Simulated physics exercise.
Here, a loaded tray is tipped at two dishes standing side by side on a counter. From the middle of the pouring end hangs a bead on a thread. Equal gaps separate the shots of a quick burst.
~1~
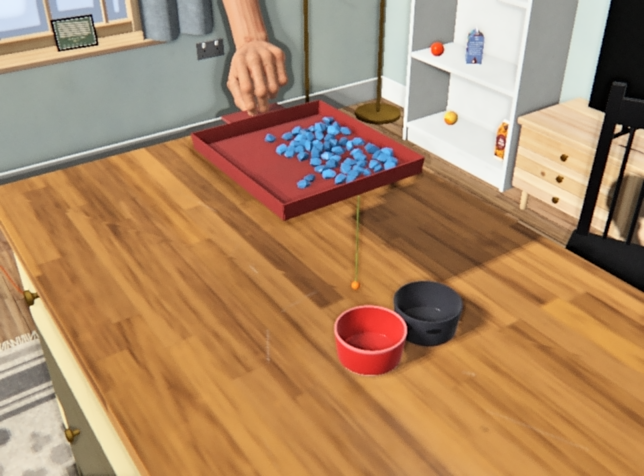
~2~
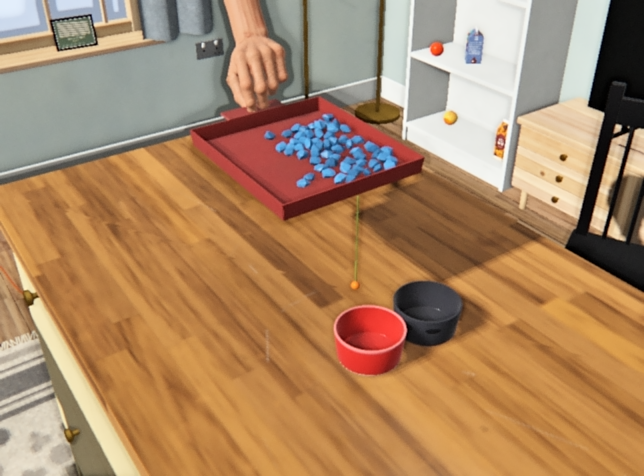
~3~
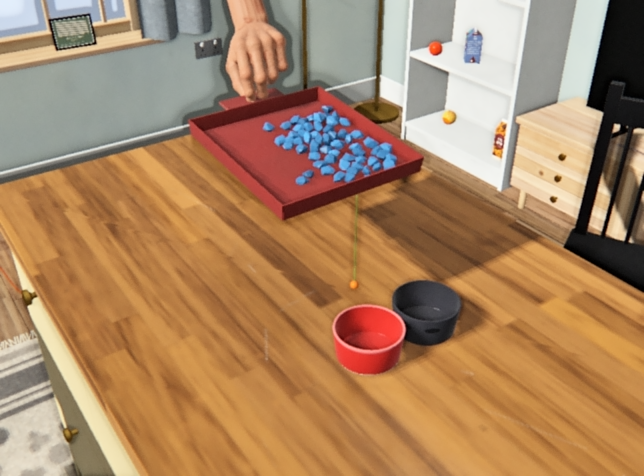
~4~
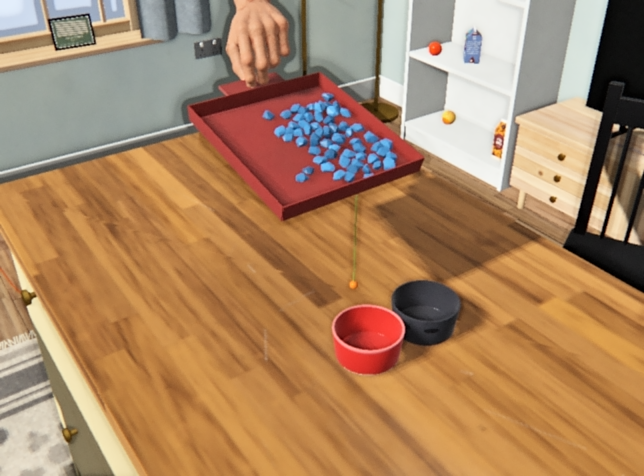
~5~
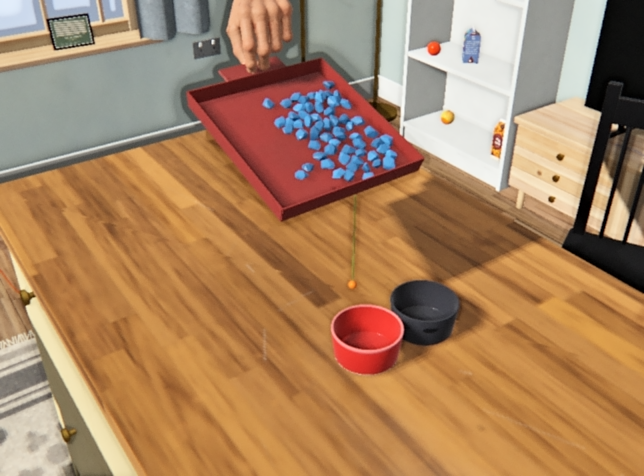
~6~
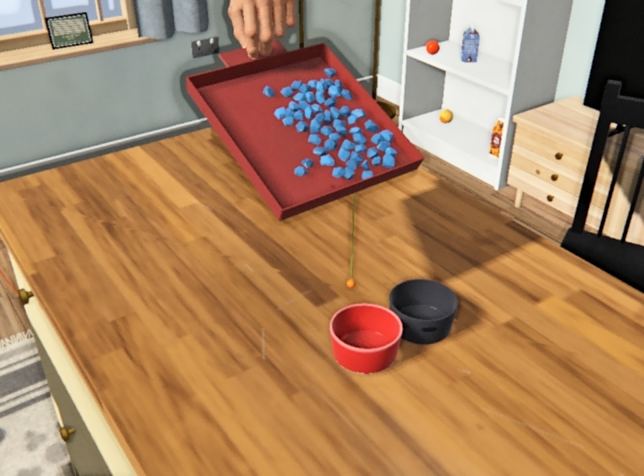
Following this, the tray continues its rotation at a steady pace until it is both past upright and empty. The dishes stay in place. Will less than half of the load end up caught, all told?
No, the greater share is caught.
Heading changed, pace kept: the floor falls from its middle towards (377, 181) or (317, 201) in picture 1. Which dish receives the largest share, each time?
The first place favours the right of the two, the second the left of the two.
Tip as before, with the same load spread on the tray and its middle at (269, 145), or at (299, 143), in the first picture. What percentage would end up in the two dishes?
Roughly 50 per cent, and 70 per cent.
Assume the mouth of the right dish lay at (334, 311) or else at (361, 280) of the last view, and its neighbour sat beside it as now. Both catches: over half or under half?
A minority, then a minority.
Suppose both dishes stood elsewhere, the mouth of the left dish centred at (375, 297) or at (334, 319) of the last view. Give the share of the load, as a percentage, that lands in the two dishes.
20 %, then 50 %.
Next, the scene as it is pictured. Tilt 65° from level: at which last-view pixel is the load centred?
Somewhere about (369, 160).
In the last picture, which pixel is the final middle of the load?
Close to (375, 343) in the last view.
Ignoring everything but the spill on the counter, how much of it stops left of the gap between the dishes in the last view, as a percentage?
About 80 %.
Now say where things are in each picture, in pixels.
Corners of the pouring end at (284, 204) and (422, 157), level; middle of the load at (328, 147), aquarium stones; left dish at (392, 359); right dish at (450, 330); bead on its thread at (356, 285), in the first picture.
Corners of the pouring end at (283, 204) and (422, 157), level; middle of the load at (328, 145), in the second picture.
Corners of the pouring end at (283, 204) and (422, 156), tipped barely, level across its low end; middle of the load at (327, 139), in the third picture.
Corners of the pouring end at (283, 206) and (422, 157), tipped a little, level across its low end; middle of the load at (327, 132), in the fourth picture.
Corners of the pouring end at (283, 208) and (422, 157), tipped clearly, level across its low end; middle of the load at (327, 125), in the fifth picture.
Corners of the pouring end at (283, 209) and (422, 157), tipped clearly, level across its low end; middle of the load at (328, 117); left dish at (388, 357); right dish at (445, 328), in the sixth picture.
Soon, tray tipped steeply; all on the tray.
A while on, tray tipped past a quarter turn; about half on the tray; a small part in the left dish; a small part in the right dish; a small part outside both; about a quarter in the air.
Towards the end, tray tipped past a quarter turn; about a third in the left dish; about a third in the right dish; about a quarter outside both; a stray few in the air.
Finally, tray tipped past a quarter turn; about a third in the left dish; about a third in the right dish; about a quarter outside both.
